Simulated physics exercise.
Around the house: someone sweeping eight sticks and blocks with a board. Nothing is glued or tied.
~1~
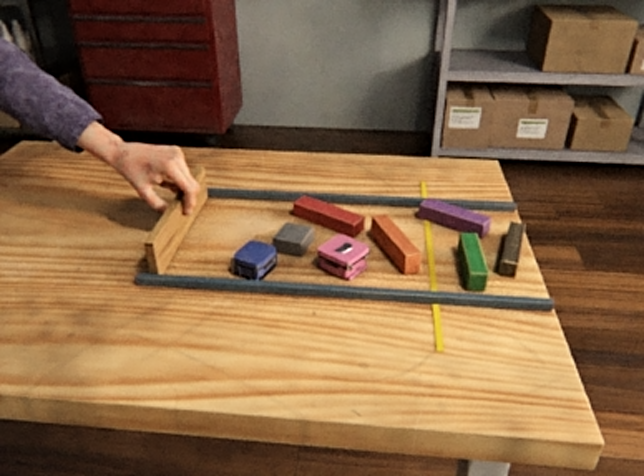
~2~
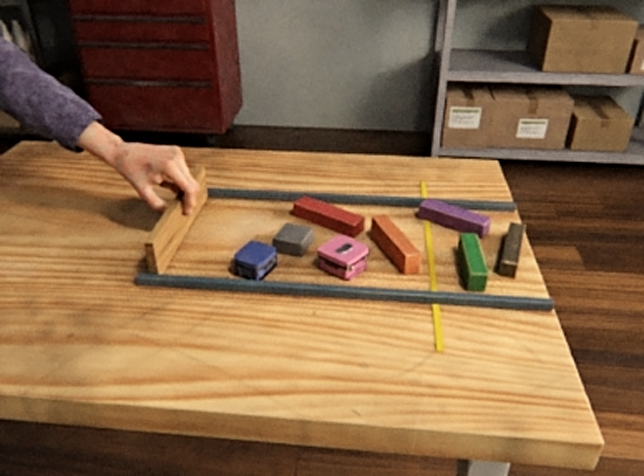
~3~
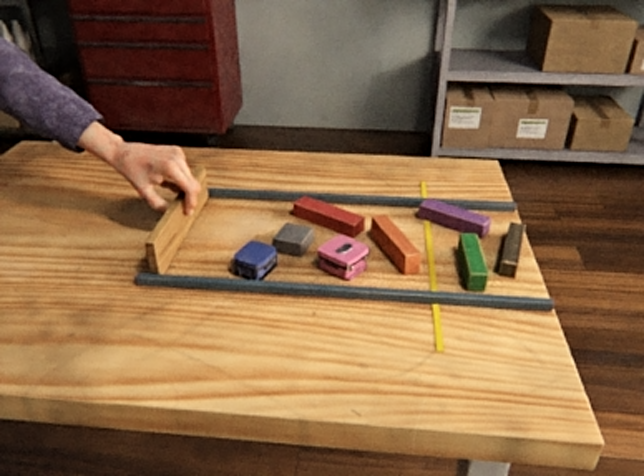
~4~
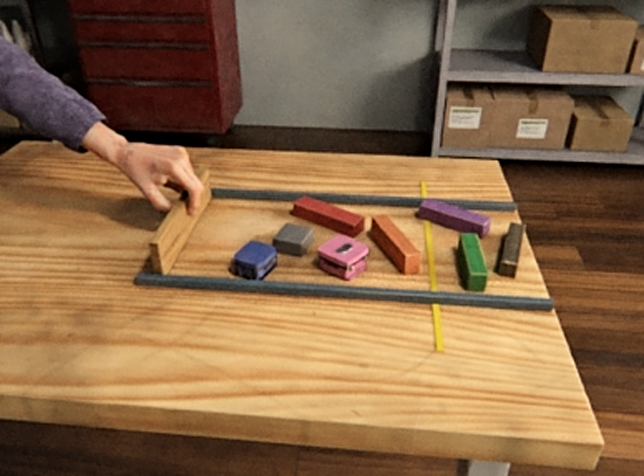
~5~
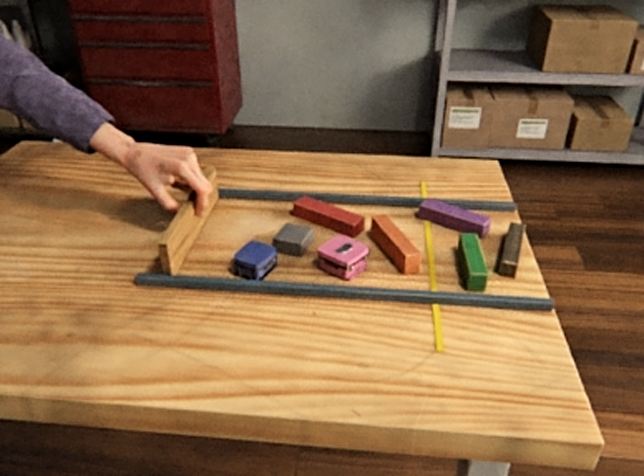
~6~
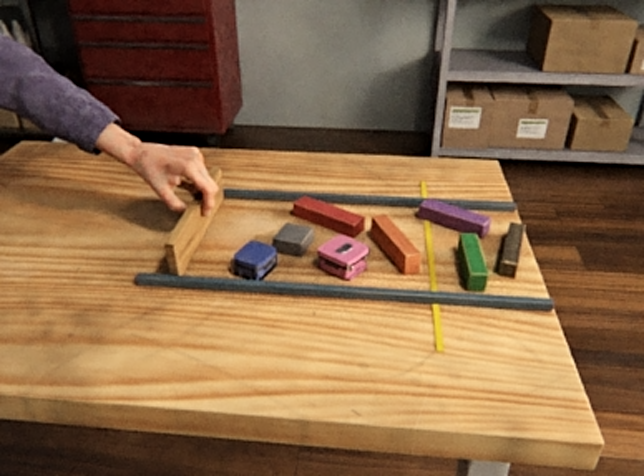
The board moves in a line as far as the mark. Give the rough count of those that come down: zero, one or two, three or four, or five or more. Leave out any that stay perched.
In the end the number that fall off is one or two.
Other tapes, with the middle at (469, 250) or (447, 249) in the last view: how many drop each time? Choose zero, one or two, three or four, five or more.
Taking them in turn, three or four; either one or two.
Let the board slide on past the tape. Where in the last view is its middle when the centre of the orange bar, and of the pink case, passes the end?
Its middle is around (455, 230) and around (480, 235).
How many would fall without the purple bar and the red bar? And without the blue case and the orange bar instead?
First 0, then 0.
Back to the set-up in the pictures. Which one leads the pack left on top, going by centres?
The green stick ends nearest.
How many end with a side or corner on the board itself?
3 of them.
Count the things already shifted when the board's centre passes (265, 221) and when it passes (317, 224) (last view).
The counts are 1 and 5.
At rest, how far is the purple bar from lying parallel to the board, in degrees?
Some 45 degrees.
Soon after, none off yet; black bar at rest near (513, 249); green stick at rest near (472, 261); purple bar at rest near (454, 218).
In the end, the number that fall off is one or two; gone, black bar.
